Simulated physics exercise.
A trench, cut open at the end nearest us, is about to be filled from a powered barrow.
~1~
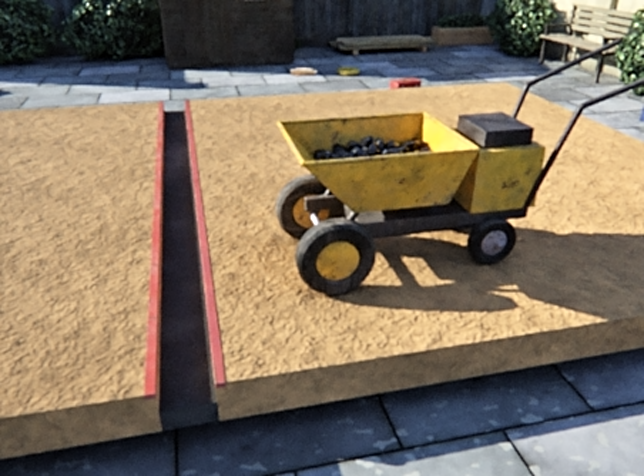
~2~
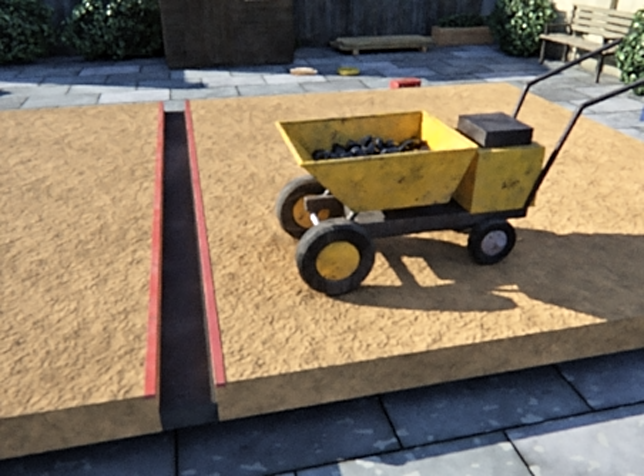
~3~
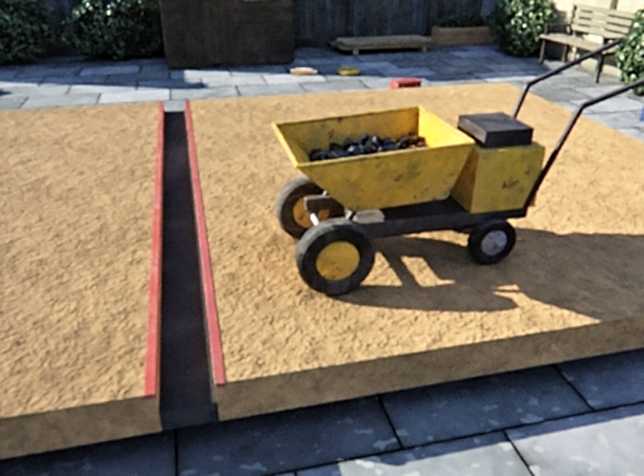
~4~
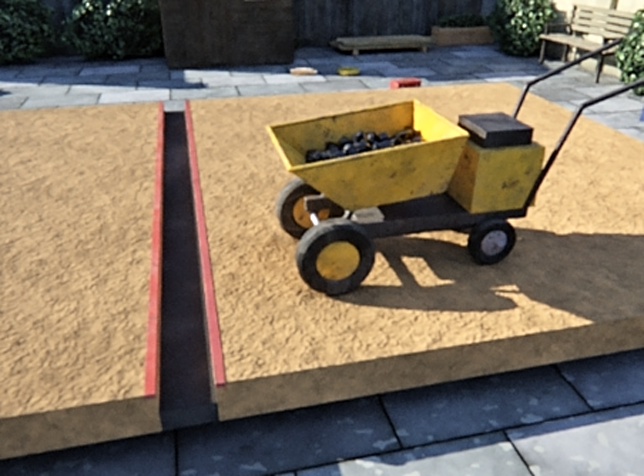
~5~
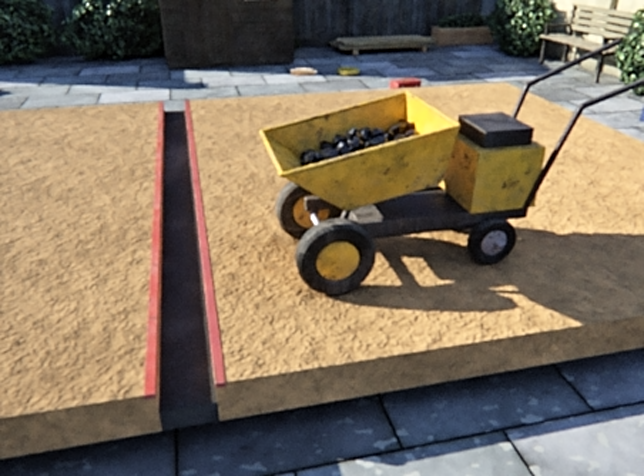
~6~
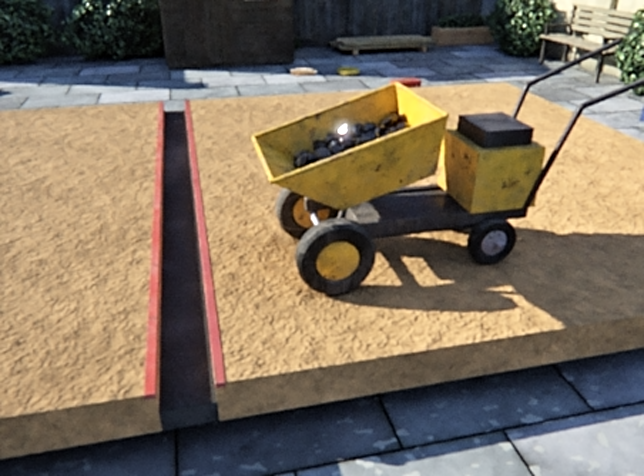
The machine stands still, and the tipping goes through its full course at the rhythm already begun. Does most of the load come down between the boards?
Yes - largely in.
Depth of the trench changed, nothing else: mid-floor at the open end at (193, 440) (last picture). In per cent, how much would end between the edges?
Close to 100 per cent, I reckon.
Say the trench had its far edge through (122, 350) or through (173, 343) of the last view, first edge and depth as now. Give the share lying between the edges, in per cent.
The first gives 80 %, the second 50 %.
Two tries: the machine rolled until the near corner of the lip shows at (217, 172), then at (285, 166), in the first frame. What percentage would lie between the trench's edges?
Result: Try 1 = 0 %, try 2 = 70 %.
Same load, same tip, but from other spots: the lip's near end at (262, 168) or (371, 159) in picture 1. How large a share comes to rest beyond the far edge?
About 40 and 0 per cent.
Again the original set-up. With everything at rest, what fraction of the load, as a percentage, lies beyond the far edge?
I'd estimate about 5 per cent of the load.
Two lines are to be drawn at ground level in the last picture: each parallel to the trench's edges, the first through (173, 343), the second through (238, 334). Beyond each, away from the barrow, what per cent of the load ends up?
First 20 in a hundred, second 100 in a hundred.
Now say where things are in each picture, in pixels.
In the first frame, lip of the skip at (304, 165), level; top of the load at (381, 157), lumps of coal; first edge of the trench at (215, 337); far edge at (151, 346), the trench under half as wide as the skip, and shallow for its width.
In the second frame, lip of the skip at (302, 165), level; top of the load at (380, 156).
In the third frame, lip of the skip at (298, 167), tipped barely; top of the load at (389, 152).
In the fourth frame, lip of the skip at (291, 170), tipped a little; top of the load at (391, 150).
In the fifth frame, lip of the skip at (283, 175), tipped a little; top of the load at (395, 144).
In the sixth frame, lip of the skip at (273, 182), tipped clearly; top of the load at (387, 138); first edge of the trench at (215, 337); far edge at (151, 346).
Soon, skip tipped steeply; all in the skip.
A while on, skip tipped right over; most in the skip; a small part short of the trench; a small part in or heaped over the trench.
Towards the end, skip tipped right over; a small part in the skip; about a quarter short of the trench; about two thirds in or heaped over the trench; a small part beyond it.
Finally, skip tipped right over; a stray few in the skip; about a quarter short of the trench; about two thirds in or heaped over the trench; a small part beyond it.
